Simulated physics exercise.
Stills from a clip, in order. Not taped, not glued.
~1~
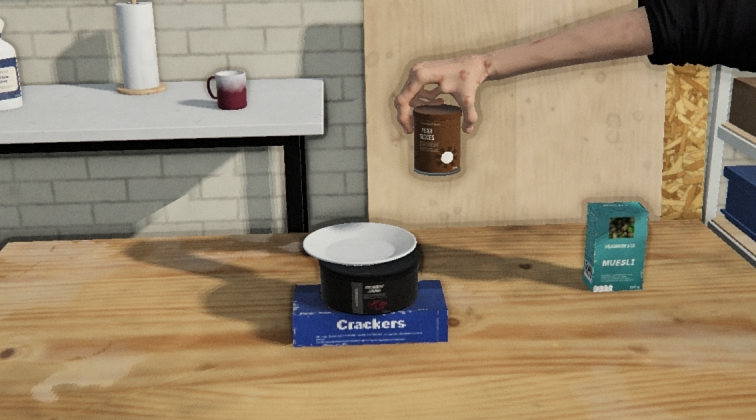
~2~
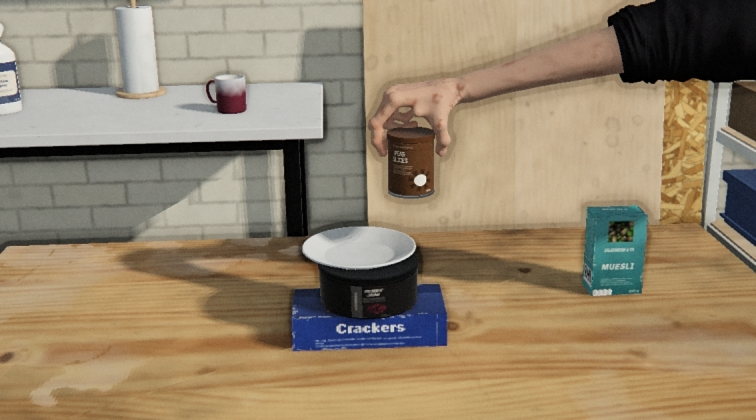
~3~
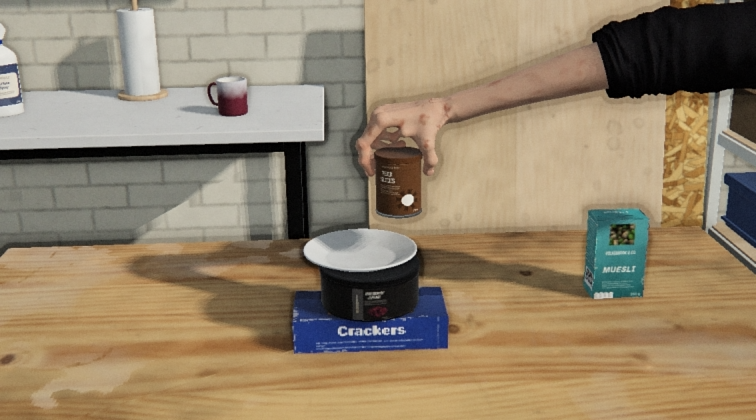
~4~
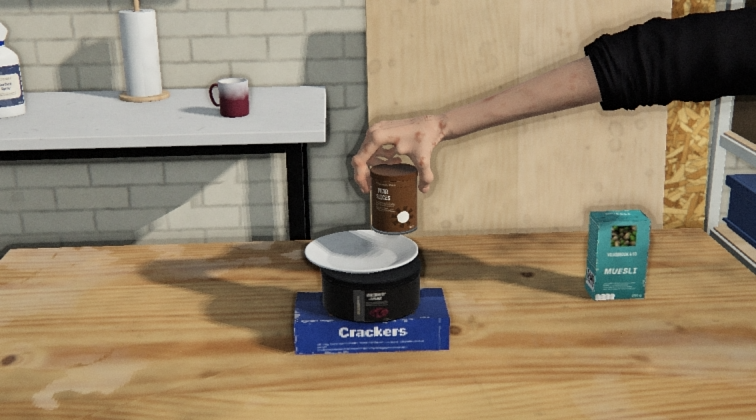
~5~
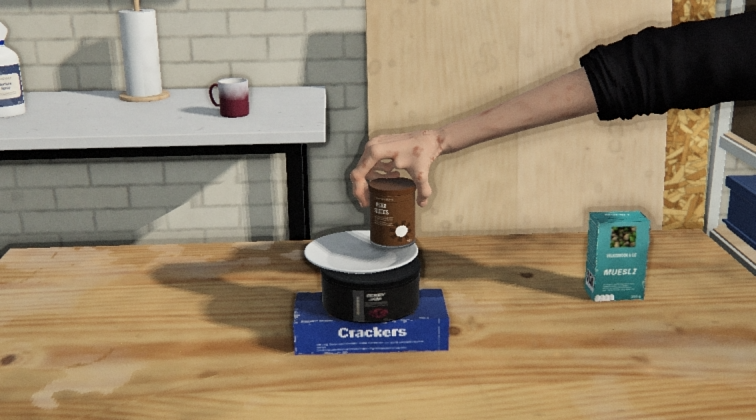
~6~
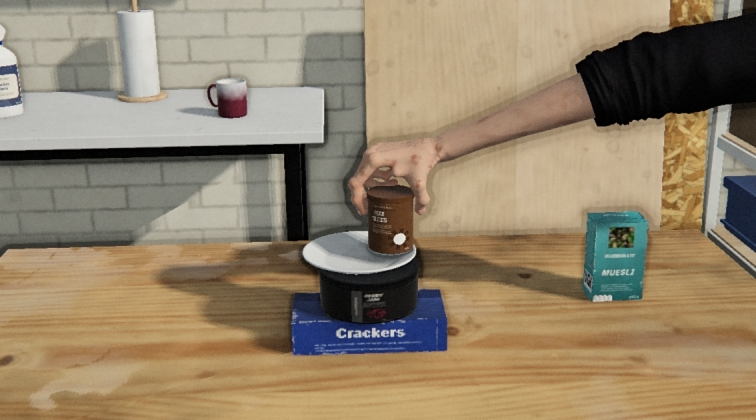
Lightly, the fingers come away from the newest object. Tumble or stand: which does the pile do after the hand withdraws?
It stands.
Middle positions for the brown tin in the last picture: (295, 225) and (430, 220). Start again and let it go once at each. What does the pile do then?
First case - pile falls; second case - pile falls.
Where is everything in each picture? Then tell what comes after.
In the first picture, on its way; brown tin (437, 140); turquoise carton (615, 247).
In the second picture, on its way; brown tin (411, 162); black tub (369, 280).
In the third picture, on its way; brown tin (398, 182); turquoise carton (616, 253).
In the fourth picture, on its way; brown tin (395, 199); black tub (371, 283).
In the fifth picture, on its way; brown tin (392, 212); turquoise carton (617, 256).
In the sixth picture, set down, still held; brown tin (391, 220); black tub (369, 284).
Then, 1.00 s on from there, no change.
Then, 2.10 s on from there, brown tin resting near (391, 221).
In the end, all 5 unmoved. At the end, from the last picture's camera, brown tin near (391, 221). The pile holds.
